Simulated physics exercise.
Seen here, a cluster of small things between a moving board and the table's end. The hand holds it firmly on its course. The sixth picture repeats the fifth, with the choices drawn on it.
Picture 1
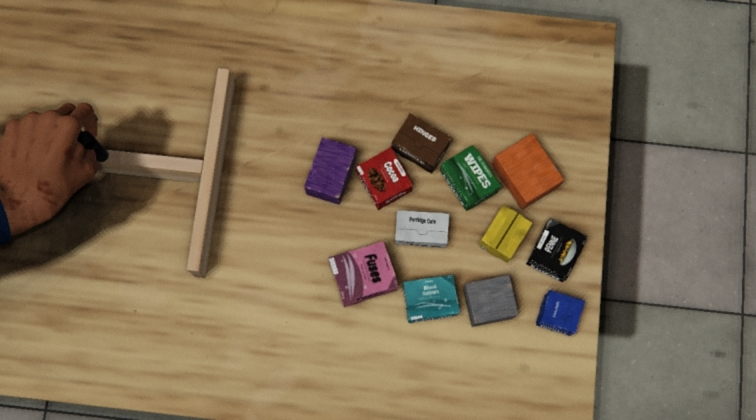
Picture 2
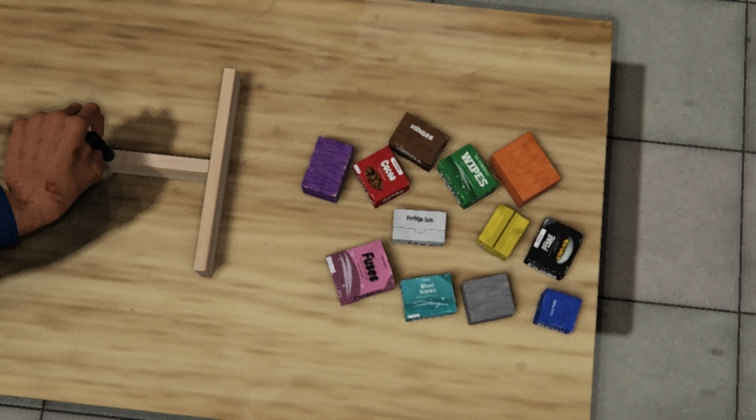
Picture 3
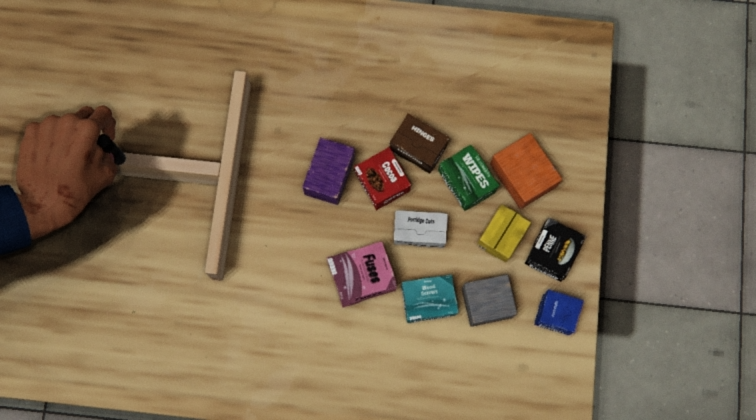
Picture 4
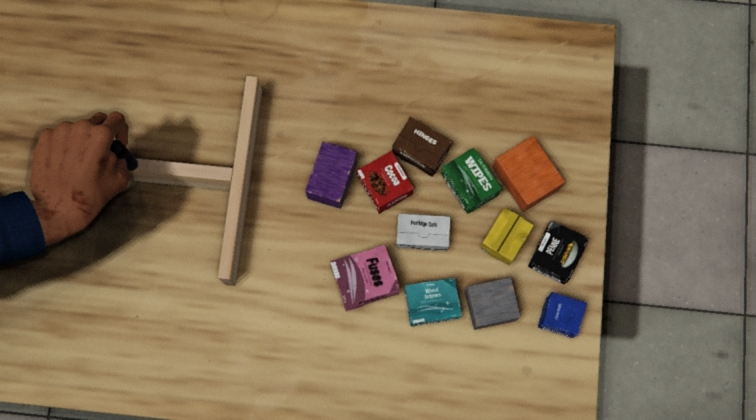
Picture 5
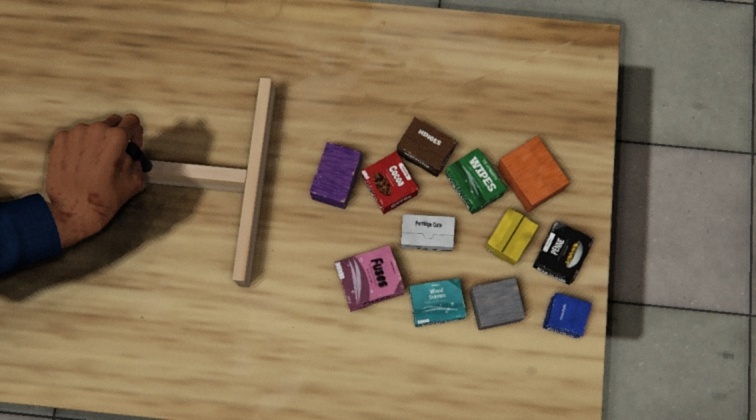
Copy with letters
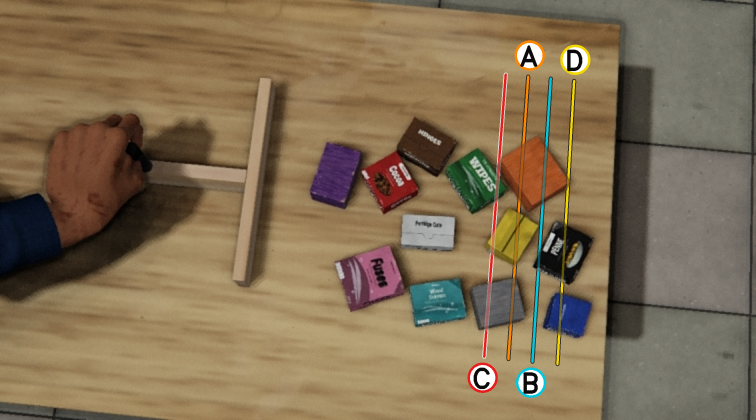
A hand sliding a T-shaped wooden board slowly rightward across a table towards a cluster of small, colourful boxes and blocks.
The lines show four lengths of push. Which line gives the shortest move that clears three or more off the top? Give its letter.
The first such stop is C.
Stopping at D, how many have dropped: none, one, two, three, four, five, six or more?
By then, six or more.
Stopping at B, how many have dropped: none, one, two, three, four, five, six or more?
Six or more.
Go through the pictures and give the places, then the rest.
The first frame shows yellow box (505, 234); turquoise box (431, 299); red packet (385, 179).
The second frame shows board (215, 167); purple block (328, 170).
The third frame shows board (226, 170); white packet (420, 229).
The fourth frame shows board (238, 175); grey block (492, 304).
The fifth frame shows board (252, 177); brown box (426, 147); black packet (563, 253); orange block (533, 175).
On the marked copy, A at (519, 213); B at (542, 215); C at (495, 211); D at (566, 218).
Taking C. A third of the way, board (340, 185); brown box (430, 145); purple block (367, 177).
Two thirds of the way, board (428, 194); blue packet (599, 324); orange block (578, 172).
When it is over, board (494, 200); blue packet over the edge; orange block over the edge; three fallen.
As for the rest, A drops three, but is farther than needed; B drops seven, but is farther than needed; D drops eight, but is farther than needed.
